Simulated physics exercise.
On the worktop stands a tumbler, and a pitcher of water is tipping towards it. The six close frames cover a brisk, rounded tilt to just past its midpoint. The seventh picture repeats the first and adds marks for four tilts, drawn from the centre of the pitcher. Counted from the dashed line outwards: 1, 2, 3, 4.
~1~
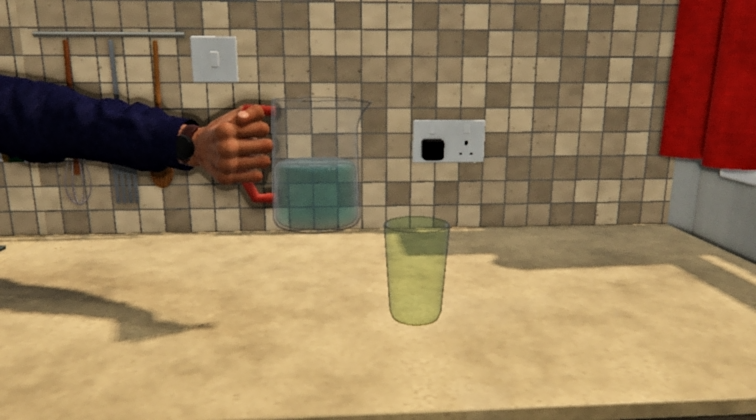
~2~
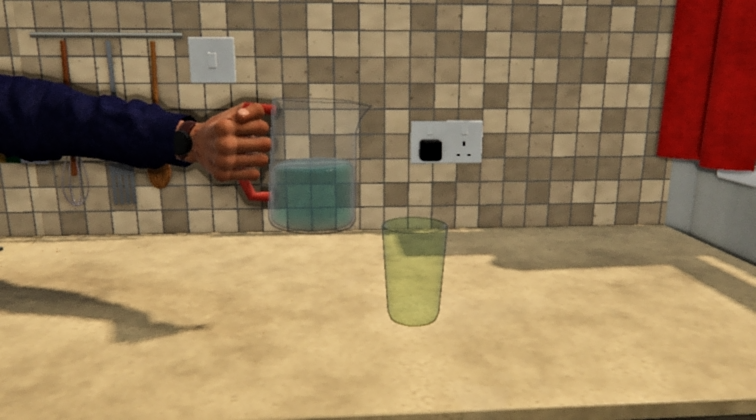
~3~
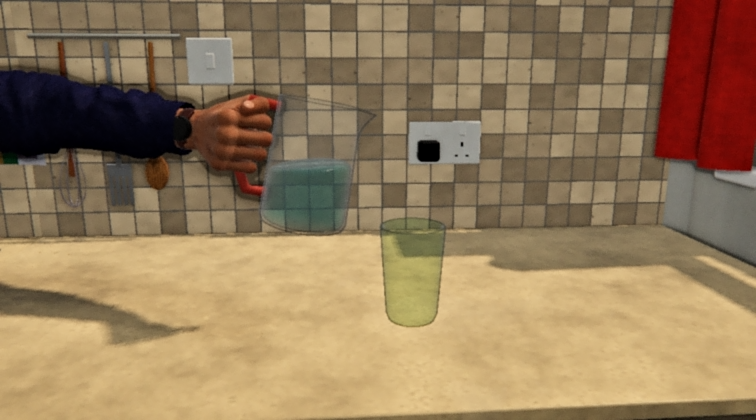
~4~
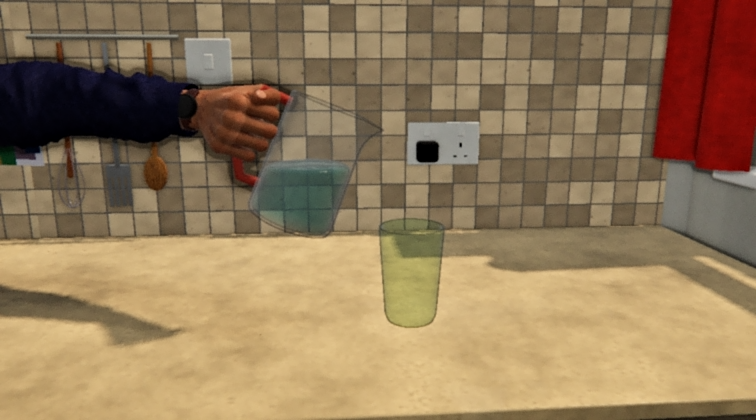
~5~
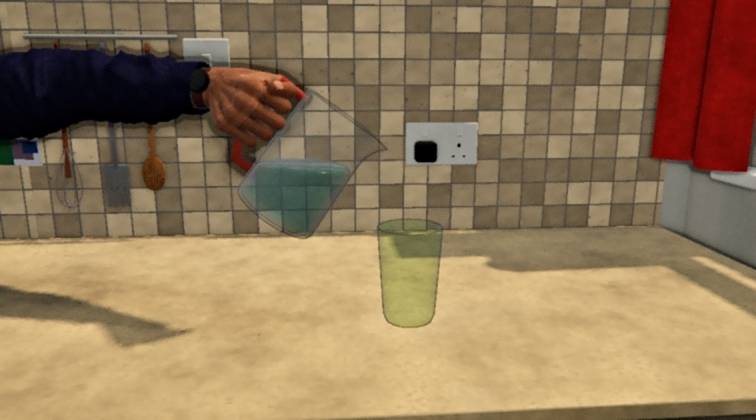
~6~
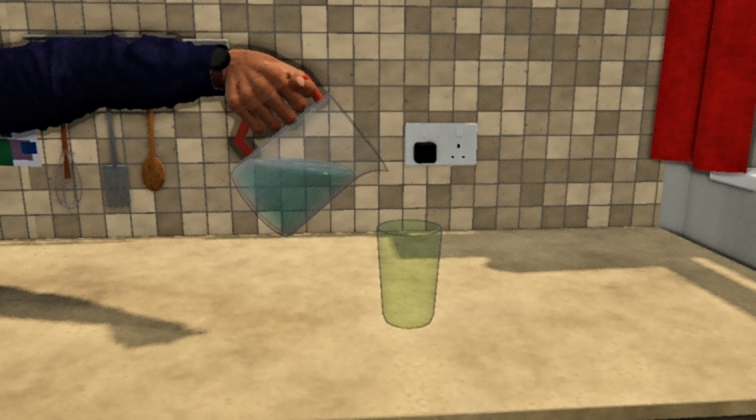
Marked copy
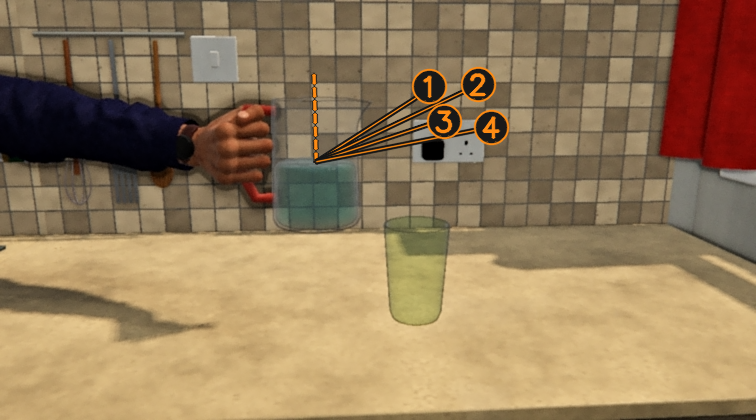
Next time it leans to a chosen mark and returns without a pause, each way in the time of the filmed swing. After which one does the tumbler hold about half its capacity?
I would pick tilt 4.
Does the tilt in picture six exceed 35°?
Yes, it does.
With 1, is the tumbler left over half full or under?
Under.
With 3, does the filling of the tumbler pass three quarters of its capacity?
No.
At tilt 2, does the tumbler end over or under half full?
Under.
In orange, 1 at (416, 97); 2 at (463, 91); 3 at (427, 124); 4 at (474, 130).
Choosing 1, the tumbler ends with about 5 % of what it can hold.
Choosing 2, the tumbler ends with about 16 % of what it can hold.
Choosing 3, the tumbler ends with about 34 % of what it can hold.
Choosing 4, the tumbler ends with about 53 % of what it can hold.
